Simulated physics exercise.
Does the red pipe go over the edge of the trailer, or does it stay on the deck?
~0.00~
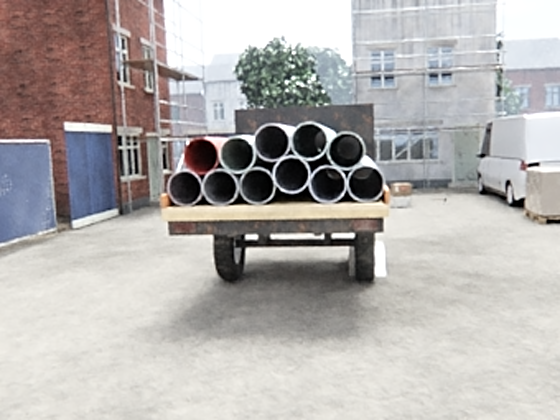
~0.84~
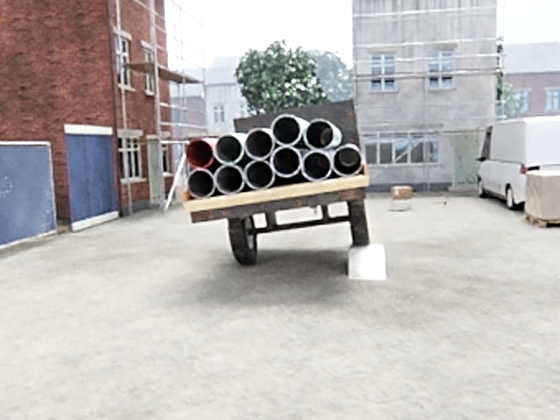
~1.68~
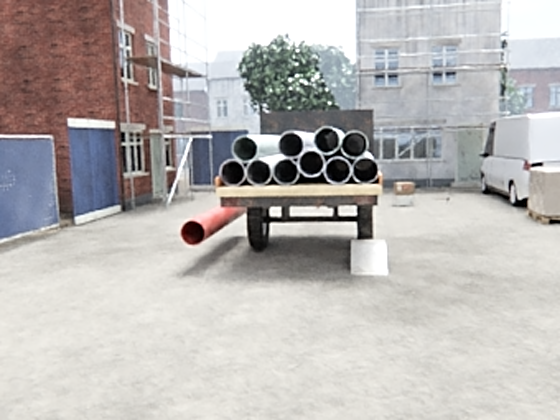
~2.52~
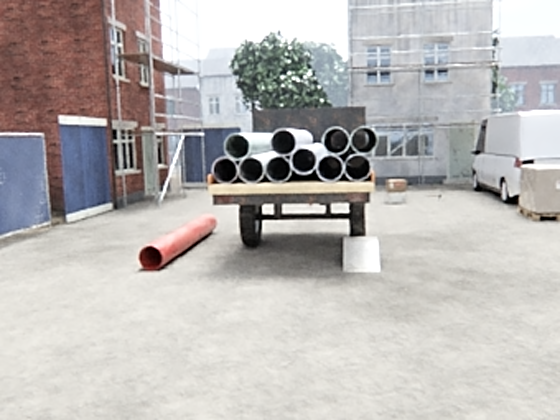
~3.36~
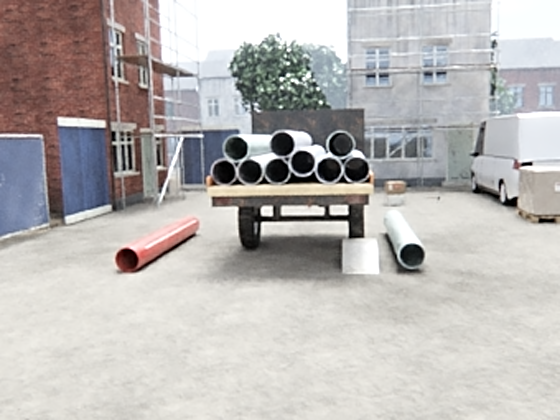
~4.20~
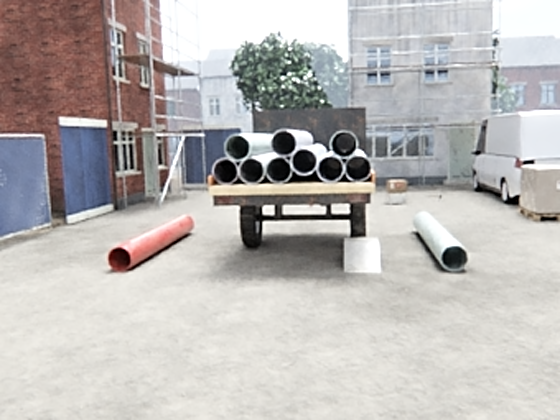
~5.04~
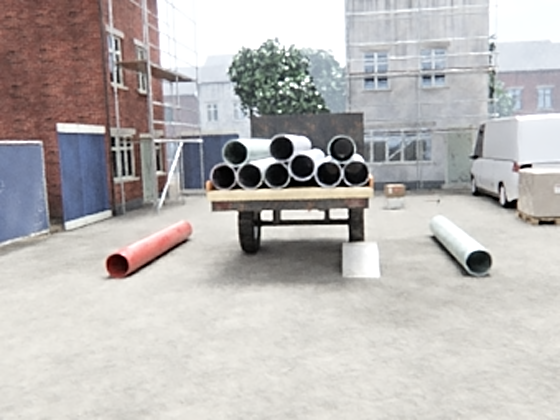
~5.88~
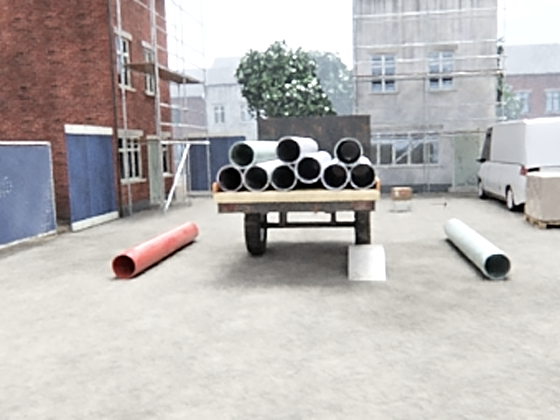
The red pipe goes over the left edge of the trailer and ends up lying on the ground on that side.
